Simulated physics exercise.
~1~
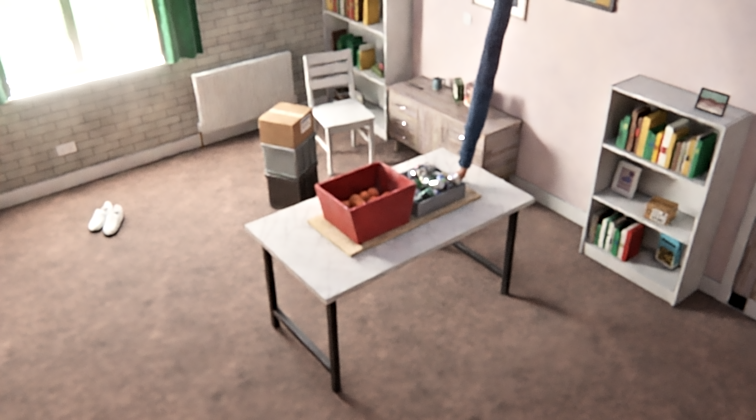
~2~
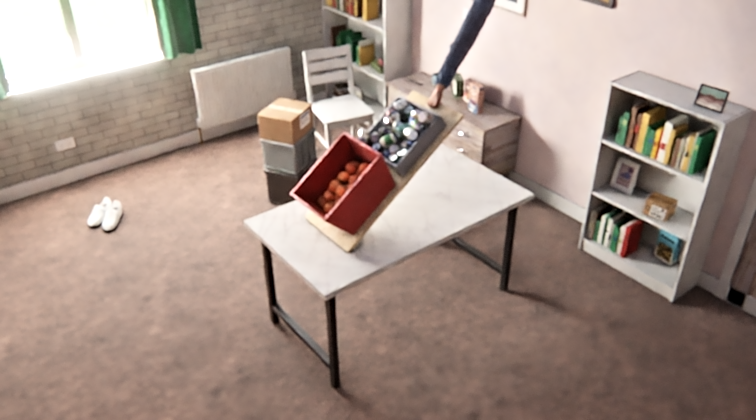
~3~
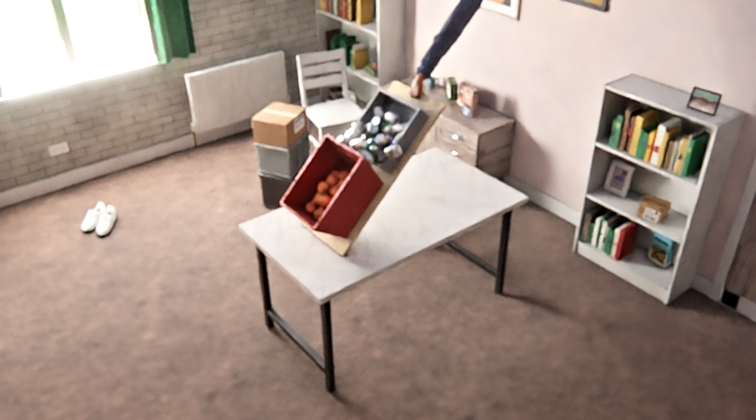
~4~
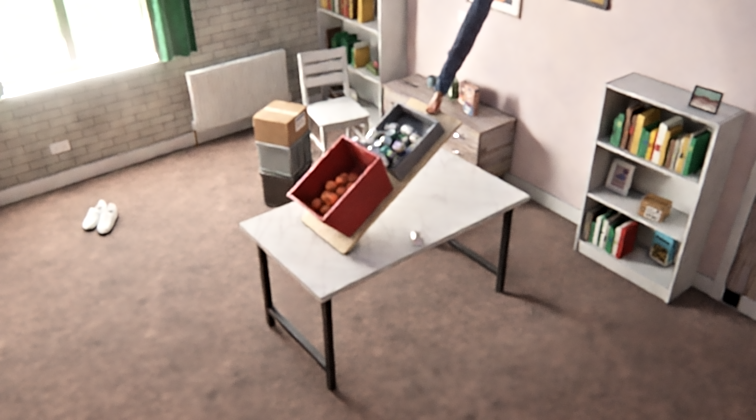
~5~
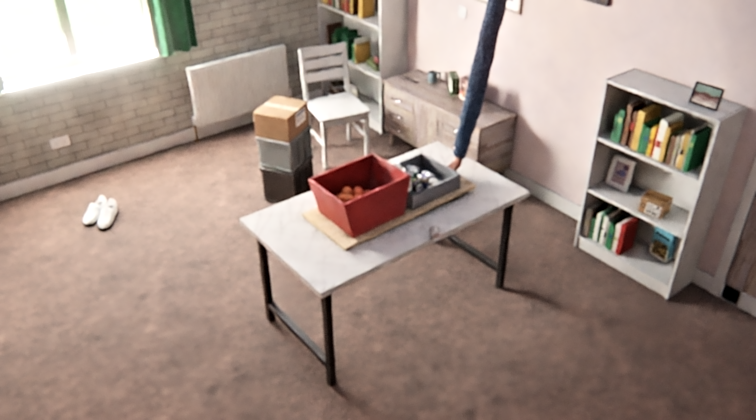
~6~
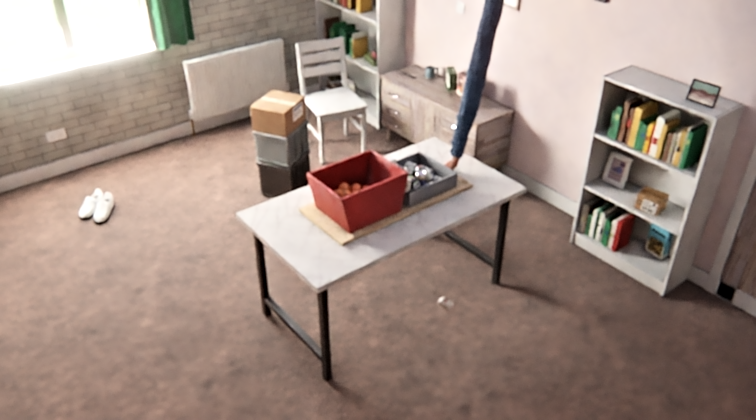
An arm tilts a board holding two trays, then lowers it as one can falls off.
